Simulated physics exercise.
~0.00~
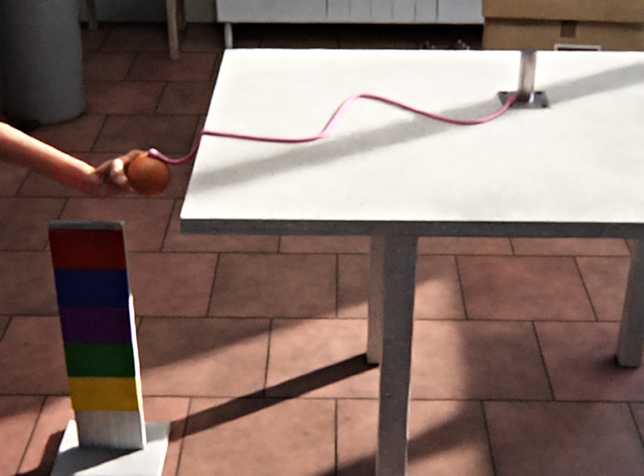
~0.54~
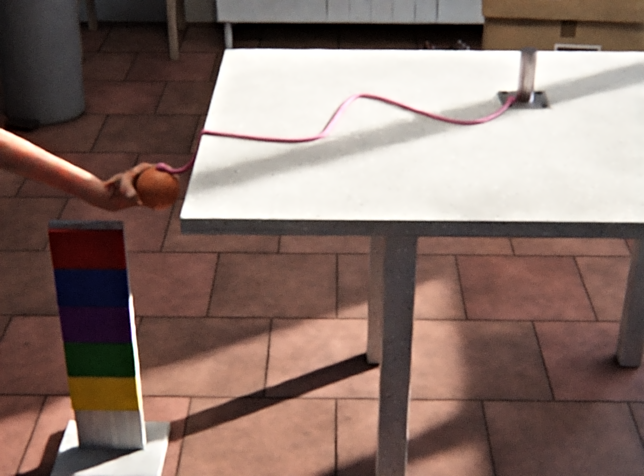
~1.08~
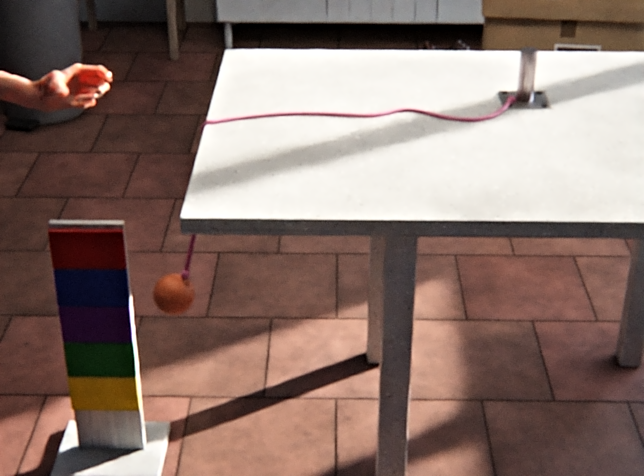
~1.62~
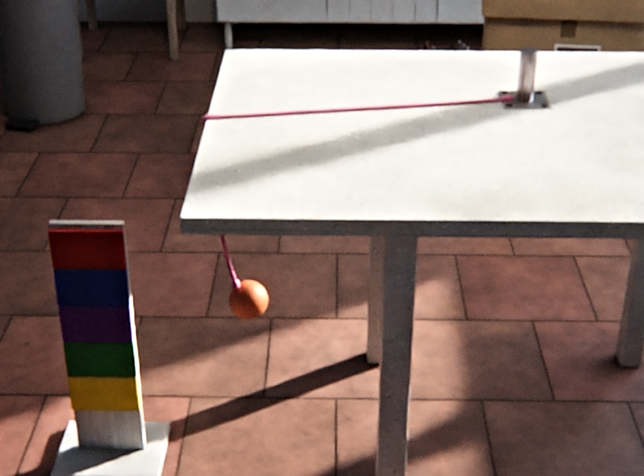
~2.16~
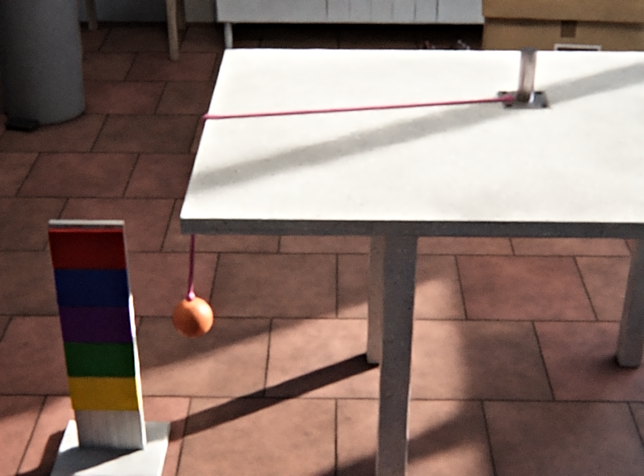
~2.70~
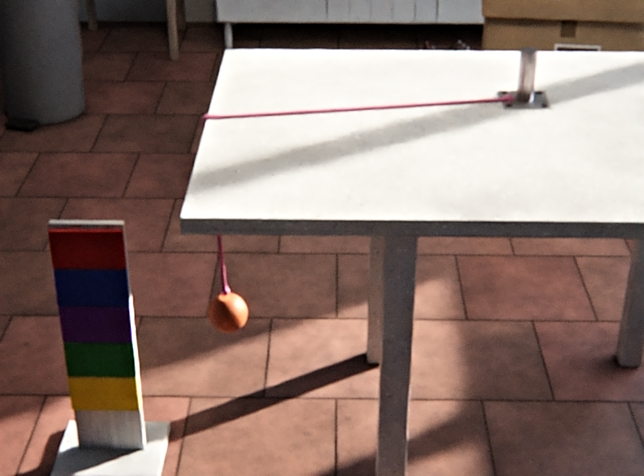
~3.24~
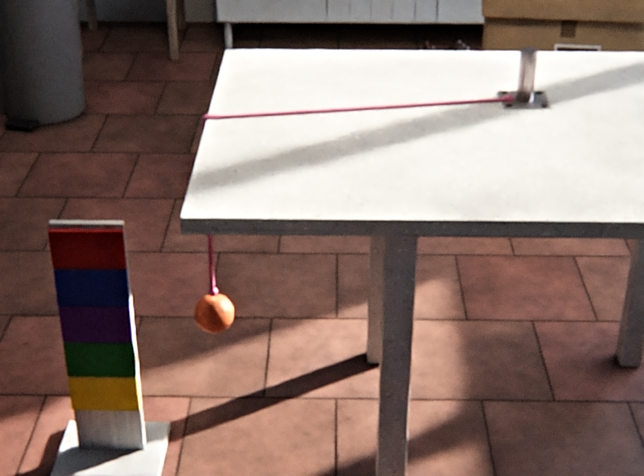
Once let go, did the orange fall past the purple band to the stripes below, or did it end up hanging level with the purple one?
It ended up hanging level with the purple band, held by the cord that had pulled straight across the table.
